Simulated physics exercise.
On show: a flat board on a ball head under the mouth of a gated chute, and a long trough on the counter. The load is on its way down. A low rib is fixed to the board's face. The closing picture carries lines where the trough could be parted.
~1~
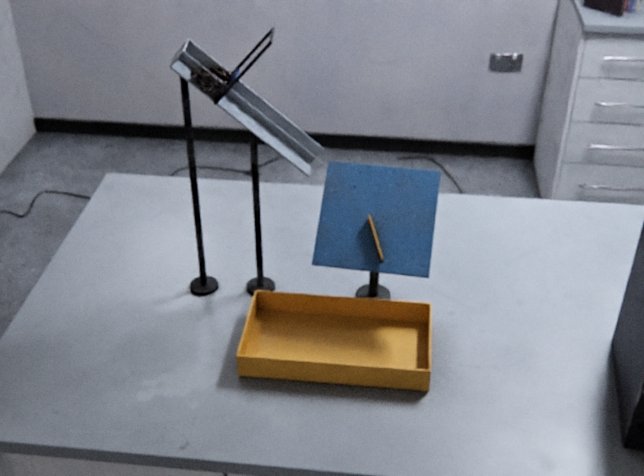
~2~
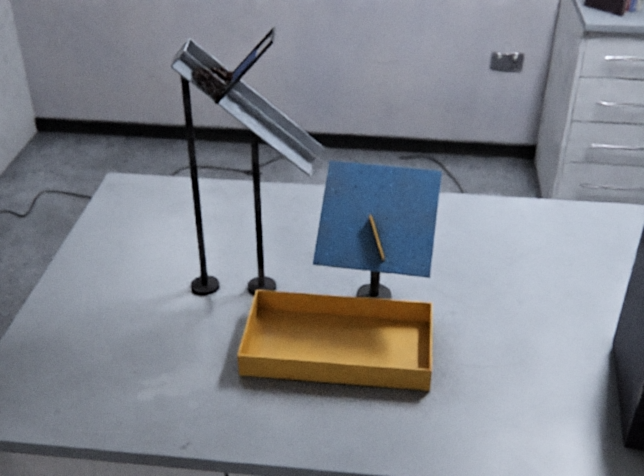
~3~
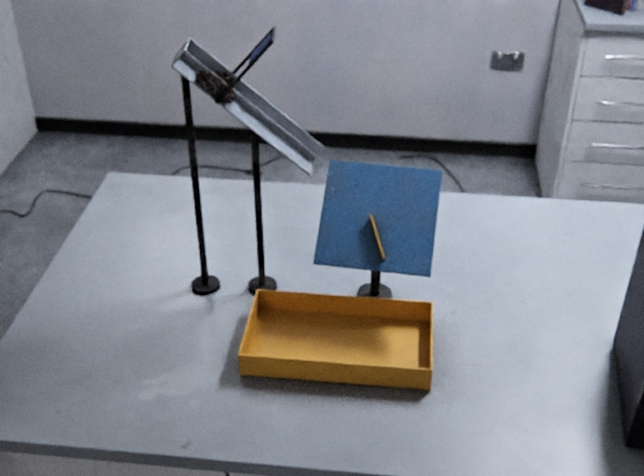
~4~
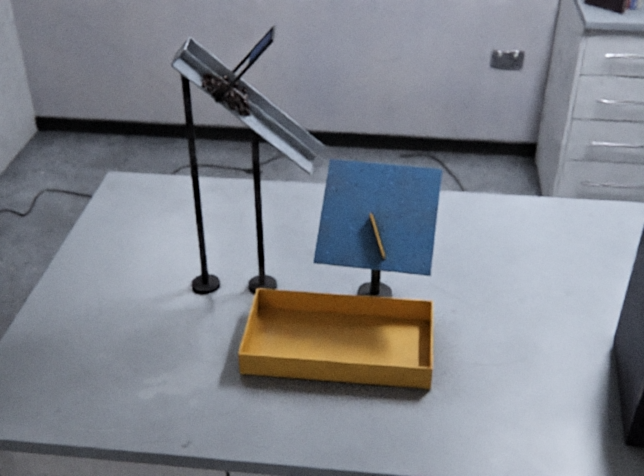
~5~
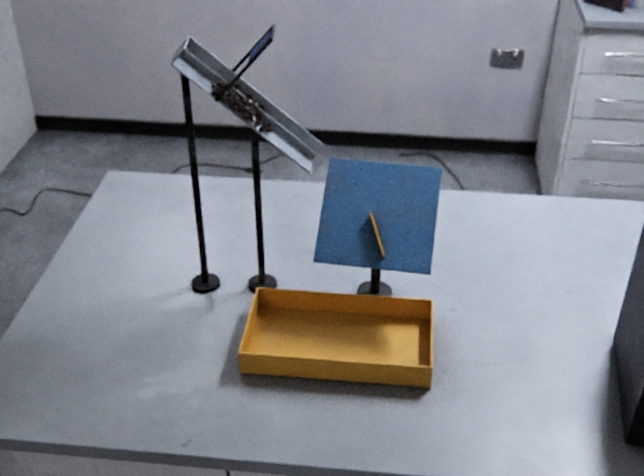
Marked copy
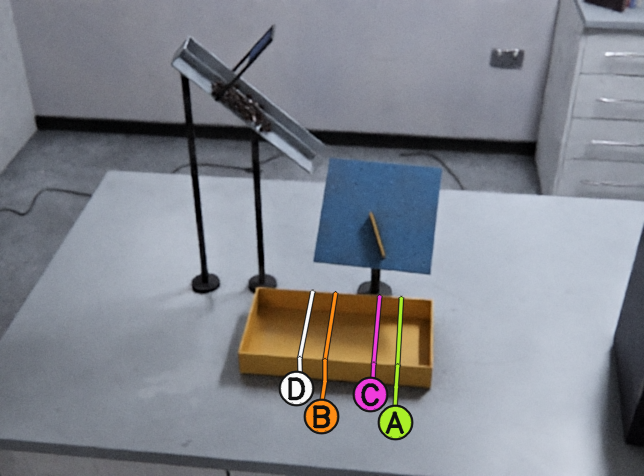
Small dark pieces sliding down a sloping metal chute from its raised gate, above a tilted blue board and empty yellow trough.
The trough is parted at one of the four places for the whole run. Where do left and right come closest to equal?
C is best.
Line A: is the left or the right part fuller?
More lands on the left.
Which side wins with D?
Right.
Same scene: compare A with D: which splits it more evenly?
A it is.
On the marked copy, line A crosses the front rim at (397, 365); line B crosses the front rim at (325, 359); line C crosses the front rim at (373, 363); line D crosses the front rim at (299, 357).
With A, of what is caught, most on the left of the divider, about a quarter on the right.
With B, of what is caught, a small part on the left of the divider, nearly all on the right.
With C, of what is caught, about half on the left of the divider, about half on the right.
With D, of what is caught, a stray few on the left of the divider, nearly all on the right.
